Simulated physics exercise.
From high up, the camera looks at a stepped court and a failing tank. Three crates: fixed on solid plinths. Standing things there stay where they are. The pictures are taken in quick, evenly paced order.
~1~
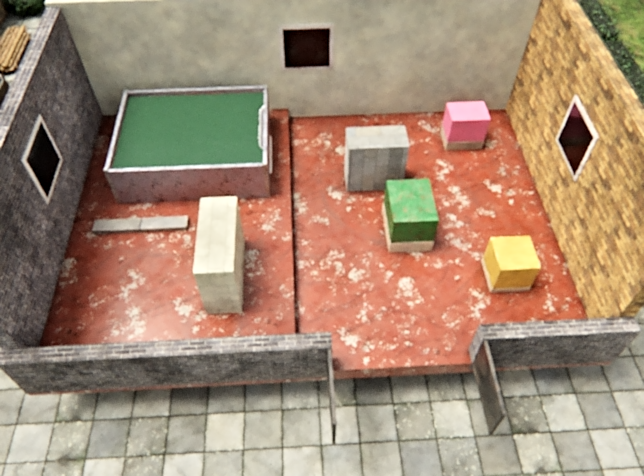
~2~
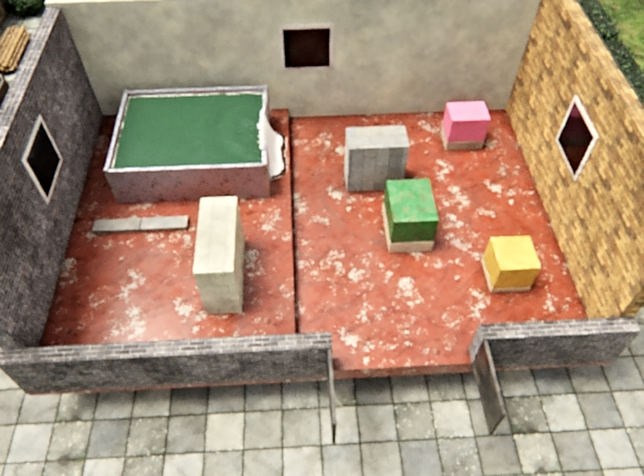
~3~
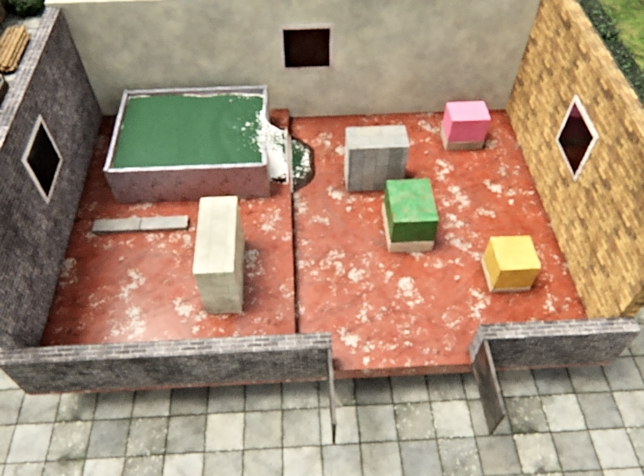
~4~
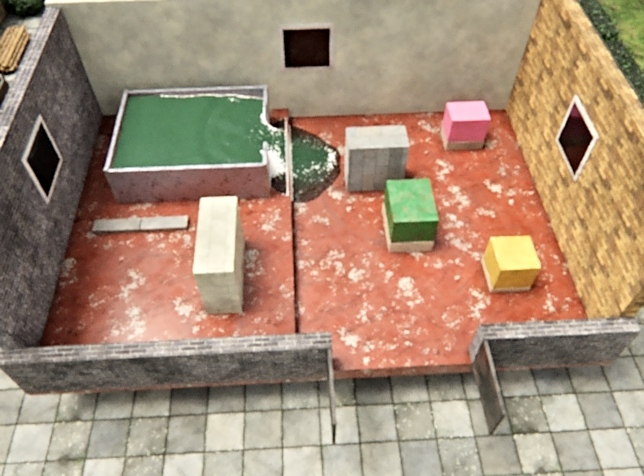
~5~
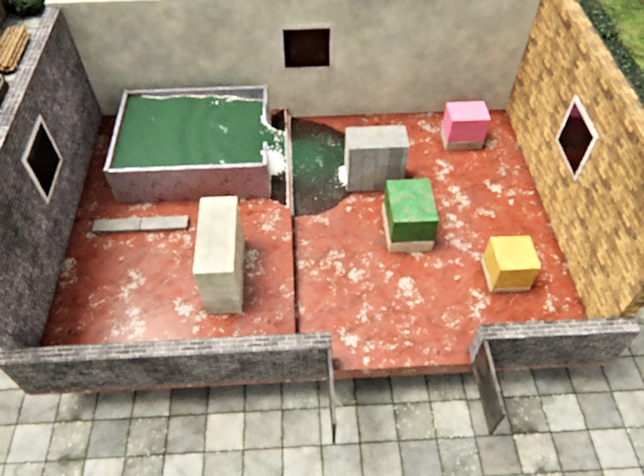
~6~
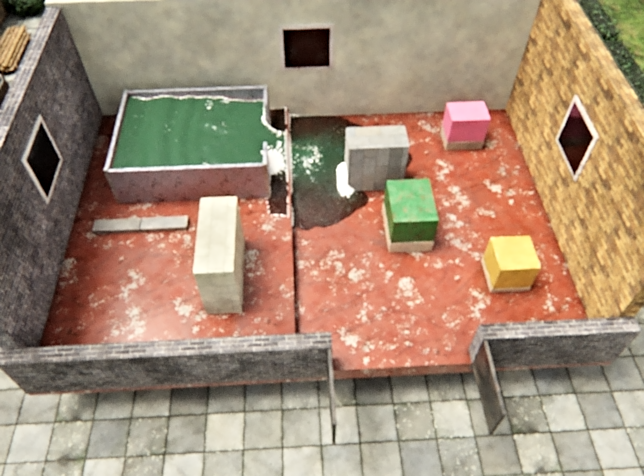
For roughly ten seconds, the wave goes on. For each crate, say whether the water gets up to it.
Green crate: No; pink crate: Yes; yellow crate: Yes.
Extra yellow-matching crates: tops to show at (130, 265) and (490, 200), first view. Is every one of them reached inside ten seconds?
In the listed order, the first crate remains untouched while the second gets reached.
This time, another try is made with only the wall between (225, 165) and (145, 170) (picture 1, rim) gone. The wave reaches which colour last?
It's the crate marked pink.
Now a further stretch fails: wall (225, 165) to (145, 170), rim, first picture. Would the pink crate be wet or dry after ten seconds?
As far as I can tell, the pink one stays clear.
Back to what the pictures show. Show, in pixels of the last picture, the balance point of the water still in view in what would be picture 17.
The spot I would choose is (275, 156).
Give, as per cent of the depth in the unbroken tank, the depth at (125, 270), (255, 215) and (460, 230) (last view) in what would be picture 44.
About 0, 0, 10 %.
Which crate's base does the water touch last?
That one's the yellow crate.
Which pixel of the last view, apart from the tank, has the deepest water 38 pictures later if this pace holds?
Approximate pixel: (586, 331).
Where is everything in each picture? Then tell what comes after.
The first frame shows the open tank at (192, 129) is whole and still.
In the second frame, the front is at (277, 135), out from the gap at (266, 146).
In the third frame, the front is at (308, 149), out from the gap at (266, 147).
In the fourth frame, the front is at (336, 154), out from the gap at (266, 147).
In the fifth frame, the front is at a hidden place, out from the gap at (266, 147).
In the sixth frame, the front is at a hidden place, out from the gap at (266, 146).
A moment on, water covers 25 % of the floor; the green crate water round its plinth, the pink crate water round its plinth, the yellow crate not reached.
Next, water covers 40 % of the floor; the green crate water round its plinth, the pink crate water round its plinth, the yellow crate not reached.
Then, water covers 50 % of the floor; the green crate water round its plinth, the pink crate water round its plinth, the yellow crate water round its plinth.
Later, water covers 65 % of the floor; the green crate water round its plinth, the pink crate water round its plinth, the yellow crate water round its plinth.
In the end, water covers 65 % of the floor; the green crate stayed above the water, the pink crate was topped, the yellow crate was topped.
